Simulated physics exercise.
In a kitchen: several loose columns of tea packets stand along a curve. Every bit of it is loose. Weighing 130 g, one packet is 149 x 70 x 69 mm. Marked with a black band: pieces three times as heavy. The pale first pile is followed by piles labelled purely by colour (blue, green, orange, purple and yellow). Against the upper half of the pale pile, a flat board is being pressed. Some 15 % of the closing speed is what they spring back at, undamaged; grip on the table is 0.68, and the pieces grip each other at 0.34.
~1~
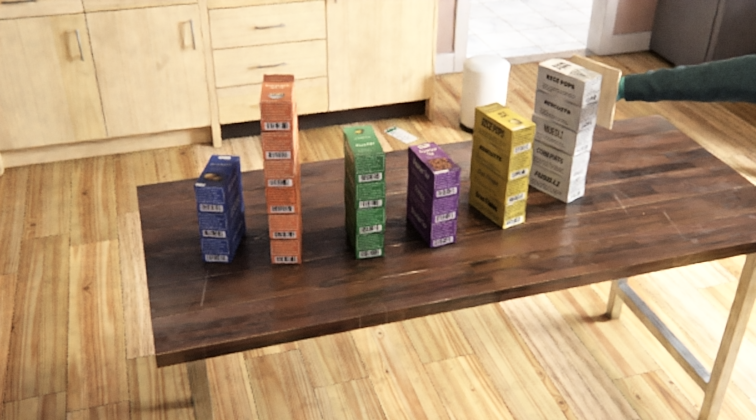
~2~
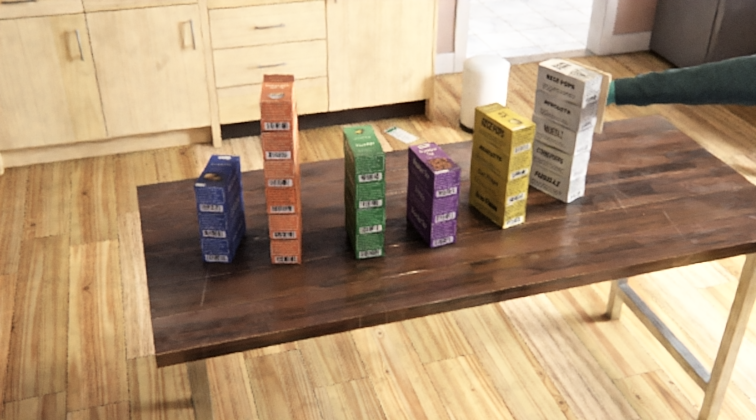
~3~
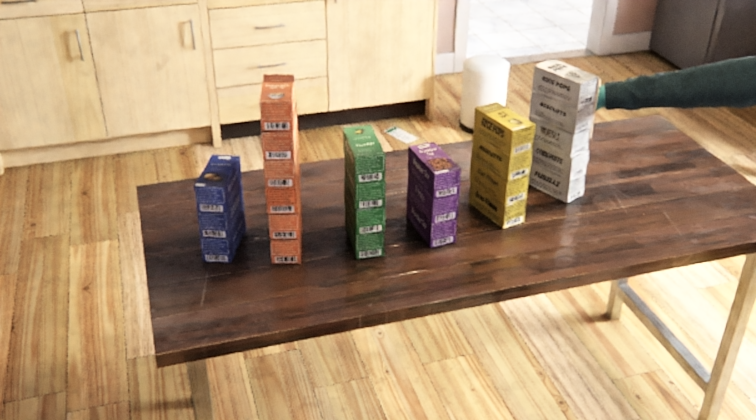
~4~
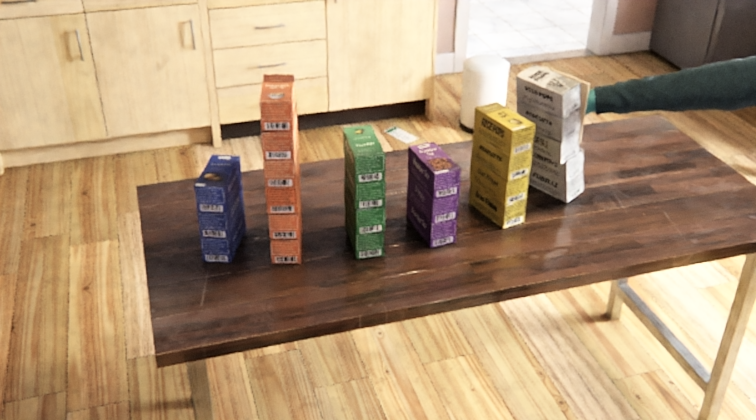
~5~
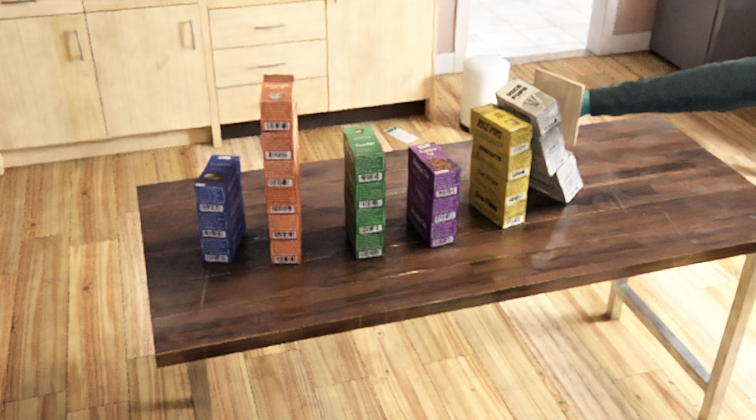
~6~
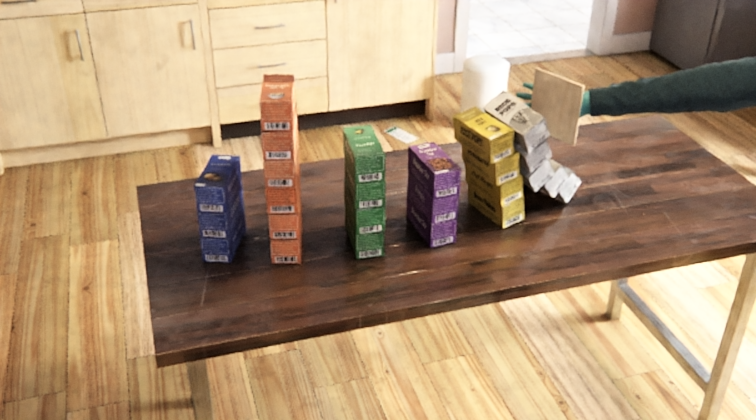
The clip opens on colourful stacks of small boxes standing on a dark wooden table as a hand brings a flat board to the pale stack at the right. The board pushes its upper boxes leftward, and they lean against the yellow stack, whose upper boxes shift and tilt left.
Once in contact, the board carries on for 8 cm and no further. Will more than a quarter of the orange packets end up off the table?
In excess of a quarter.
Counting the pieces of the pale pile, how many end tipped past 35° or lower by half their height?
In total, 5 of the pale pieces.
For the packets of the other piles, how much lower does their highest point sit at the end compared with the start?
By about 25 cm, start to end.
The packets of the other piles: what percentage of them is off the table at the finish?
About 20 per cent.
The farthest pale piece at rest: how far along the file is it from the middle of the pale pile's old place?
About 42 cm.
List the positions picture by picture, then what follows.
In the first frame (pixels give the middle of a visible side), board (617, 93) 7 cm short; top orange packet (277, 117); top purple packet (434, 157); none of the others has stirred.
In the second frame, board (607, 97) 28 mm short; top orange packet (277, 117).
In the third frame, board (597, 101) 14 mm in; top orange packet (277, 117).
In the fourth frame, board (586, 106) 56 mm in, top of the pale pile leaning 11°; top orange packet (277, 117); none of the others has stirred.
In the fifth frame, board (580, 108) 8 cm in, stopped, top of the pale pile leaning 25°; top orange packet (277, 117); top yellow packet (489, 132) 10 mm from its place; one has shifted.
In the sixth frame, board (580, 108) 8 cm in, stopped, top of the pale pile leaning 29°; top orange packet (277, 117); top yellow packet (471, 140) 8° from how it stood; steepest lean 8°, the packet at (485, 205); movement in 4 of them.
Then, 0.52 s past the last view, 5 of the pale pile down; none of the 6 orange packets off the table (0 of 20 in all colours); top orange packet unmoved; top purple packet 25° from how it stood, 29 mm lower.
Then, 1.48 s past the last view, 5 of the pale pile down; none of the 6 orange packets off the table (0 of 20 in all colours); top orange packet on its side; top blue packet on its side.
In the end, 5 of the pale pile down; 3 of the 6 orange packets off the table (4 of 20 in all colours); top orange packet on its side; top blue packet on its side. That is 50 per cent.
